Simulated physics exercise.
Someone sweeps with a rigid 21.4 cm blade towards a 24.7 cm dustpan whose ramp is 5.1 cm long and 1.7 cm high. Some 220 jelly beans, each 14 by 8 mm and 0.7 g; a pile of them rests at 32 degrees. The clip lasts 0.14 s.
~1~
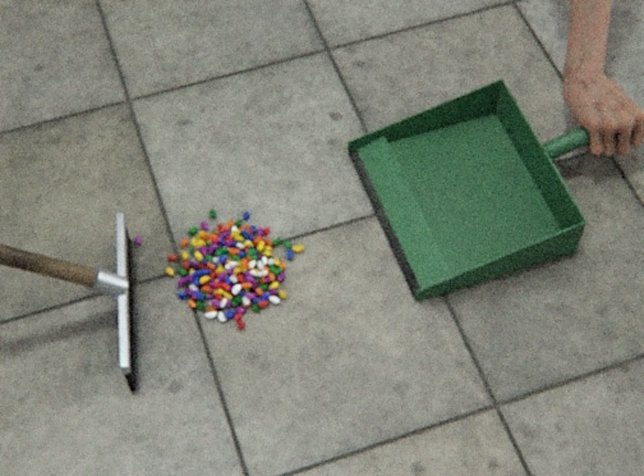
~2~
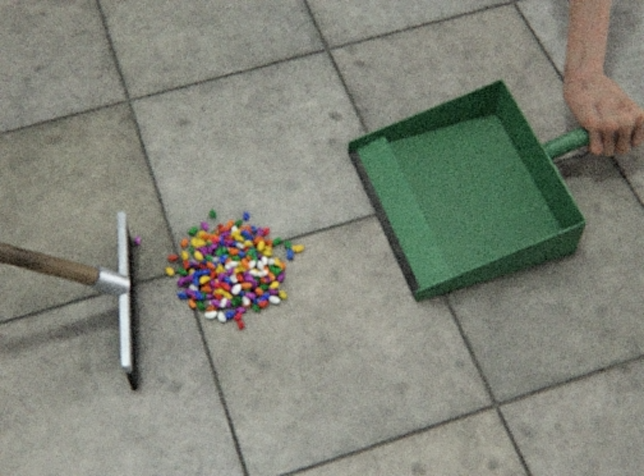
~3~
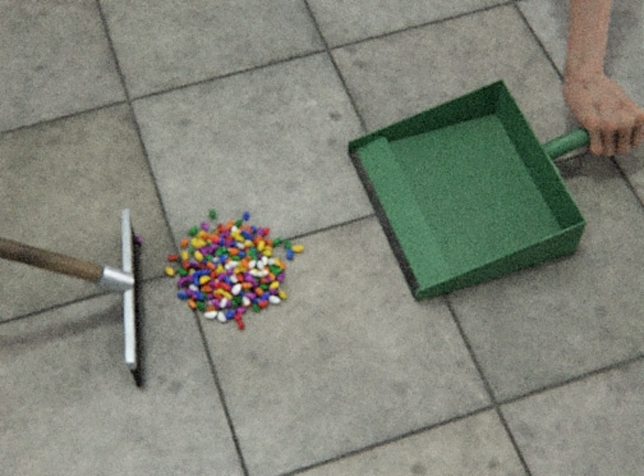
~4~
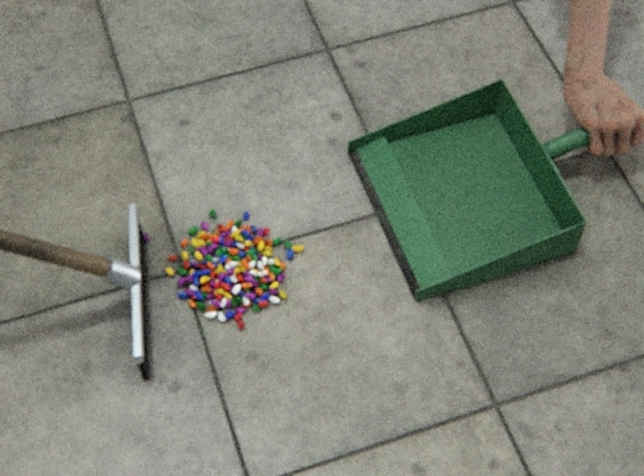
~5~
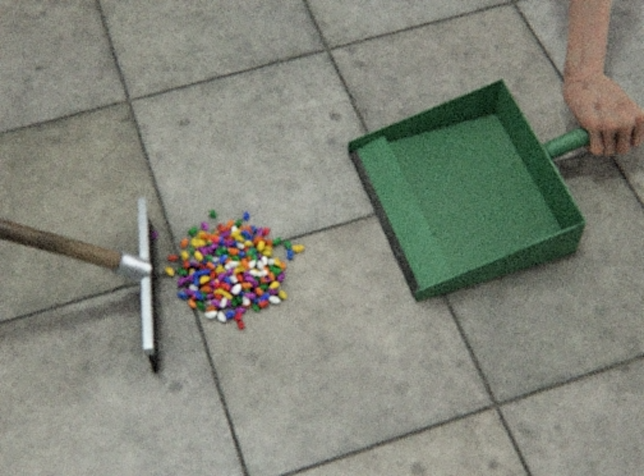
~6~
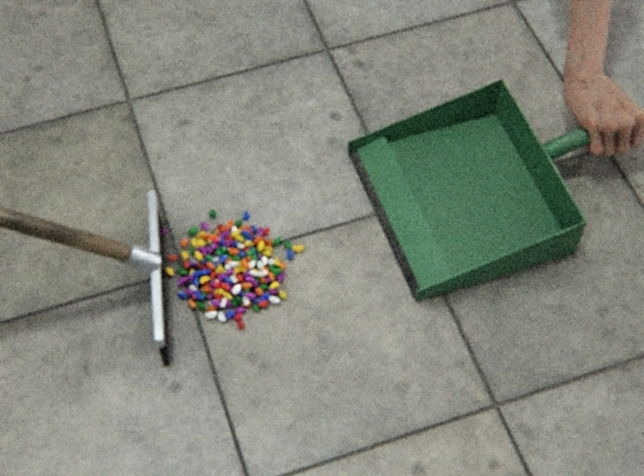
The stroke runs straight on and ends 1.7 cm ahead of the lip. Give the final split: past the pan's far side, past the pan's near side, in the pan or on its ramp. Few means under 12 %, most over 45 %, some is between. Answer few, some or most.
Past the pan's far side: Few; past the pan's near side: Few; in the pan or on its ramp: Few.
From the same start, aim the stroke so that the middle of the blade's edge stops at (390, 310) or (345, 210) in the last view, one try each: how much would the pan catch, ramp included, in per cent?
Some 25 and 25 per cent.
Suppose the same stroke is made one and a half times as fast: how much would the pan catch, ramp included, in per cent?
Then about 15 per cent.
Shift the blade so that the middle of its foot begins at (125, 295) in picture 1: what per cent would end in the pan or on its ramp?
Some 5 per cent.
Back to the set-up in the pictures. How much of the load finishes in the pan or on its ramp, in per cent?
Some 5 per cent.
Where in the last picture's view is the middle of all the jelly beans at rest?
Around (355, 219).
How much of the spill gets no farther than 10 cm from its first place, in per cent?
Some 25 per cent.
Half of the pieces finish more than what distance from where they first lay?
About 18 cm.
Then, 0.24 s after the last picture, middle of the blade 17 cm from the lip; 0 % over the lip, far side 0 %, near side 0 %.
Then, 0.40 s after the last picture, middle of the blade 8 cm from the lip; 0 % over the lip, far side 5 %, near side 0 %.
Then, 0.68 s after the last picture, middle of the blade 4 cm from the lip; 5 % over the lip, far side 10 %, near side 0 %.
In the end, far side 10 %, near side 0 %, pan 5 %, in front of the lip or behind the blade 85 %.
